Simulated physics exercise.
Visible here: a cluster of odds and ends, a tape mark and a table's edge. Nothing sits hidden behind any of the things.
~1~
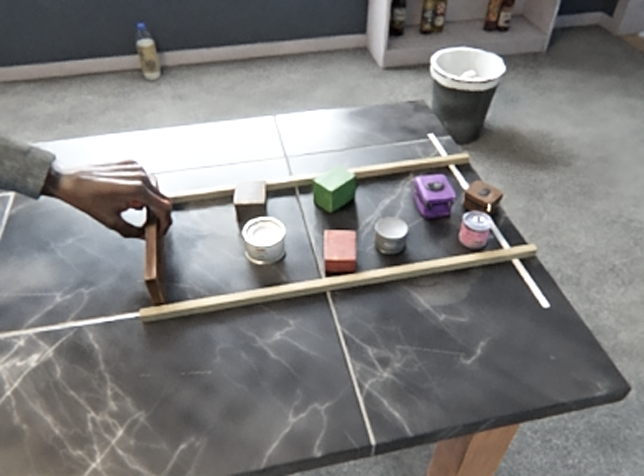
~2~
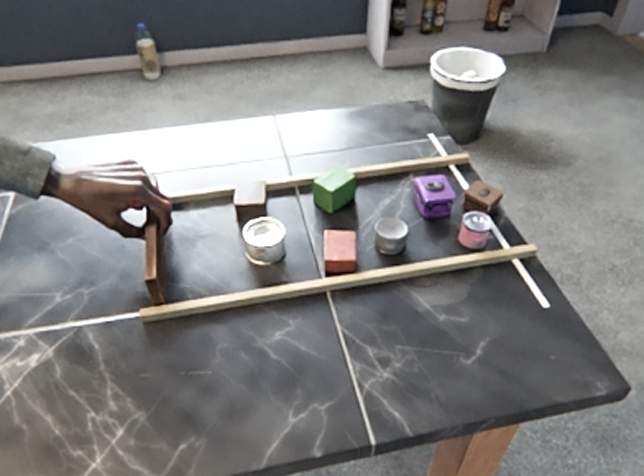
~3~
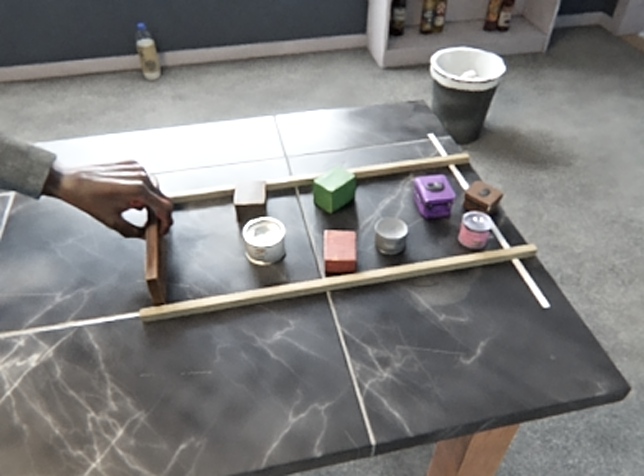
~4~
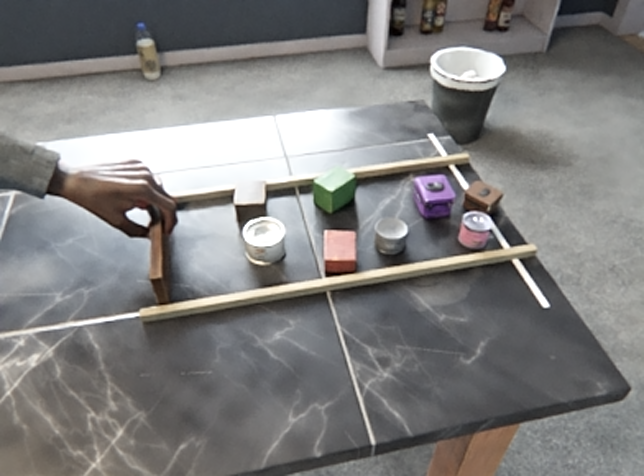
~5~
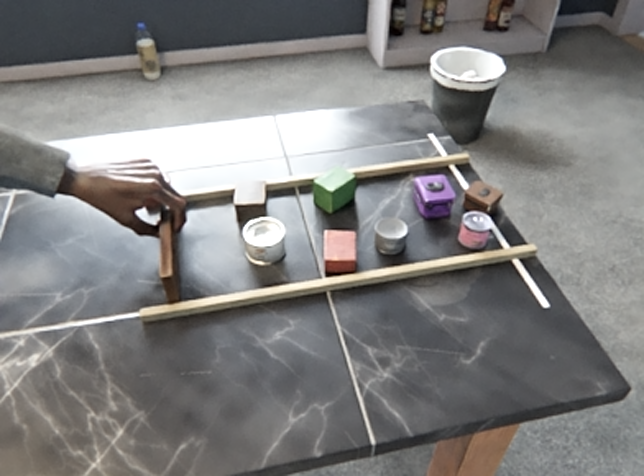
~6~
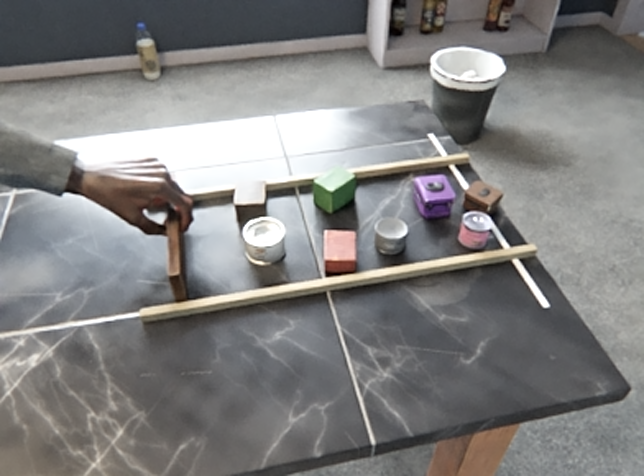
A hand in a grey sleeve grips an upright brown board at the left of a dark marble-patterned table, seen from above at an angle in a carpeted room. Between two wooden strips sit a dark block, white pot, green block, red block, grey tub, purple case, pink tin and brown case near white tape. The board, still at first, slides slightly right, touching nothing, while the camera stays still.
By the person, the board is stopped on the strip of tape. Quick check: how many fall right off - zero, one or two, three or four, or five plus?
Five plus.
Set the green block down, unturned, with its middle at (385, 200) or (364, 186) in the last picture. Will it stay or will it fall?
Try one: It ends up off. Try two: It ends up off.
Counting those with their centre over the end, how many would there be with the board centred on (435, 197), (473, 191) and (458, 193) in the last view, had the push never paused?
Going through the three places, I get 1, 5 and 4.
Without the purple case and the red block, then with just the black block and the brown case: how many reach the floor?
Count of fallen: 3 / 3.
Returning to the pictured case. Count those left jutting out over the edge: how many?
As for overhanging, the count is 3.
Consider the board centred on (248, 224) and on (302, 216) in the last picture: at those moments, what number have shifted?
I count 2 first and 4 after.
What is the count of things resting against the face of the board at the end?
It touches 3.
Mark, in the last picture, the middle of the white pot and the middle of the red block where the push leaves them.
The white pot stops around (506, 206); the red block around (524, 235).
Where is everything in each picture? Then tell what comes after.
In the first picture, brown case (481, 200); pink tin (475, 230); purple case (433, 196); board (155, 238); tape (478, 205).
In the second picture, pink tin (475, 231); board (155, 238).
In the third picture, purple case (433, 196); black block (251, 201).
In the fourth picture, brown case (481, 200); white pot (265, 241).
In the fifth picture, pink tin (475, 231); grey tub (391, 236).
In the sixth picture, brown case (481, 200); pink tin (475, 231); purple case (433, 196); board (176, 235); tape (478, 205).
Soon after, none off yet; brown case at rest near (481, 200); pink tin at rest near (475, 231); purple case at rest near (433, 196).
In the end, the number that fall off is five or more; gone, green block, grey tub, purple case, pink tin and brown case.
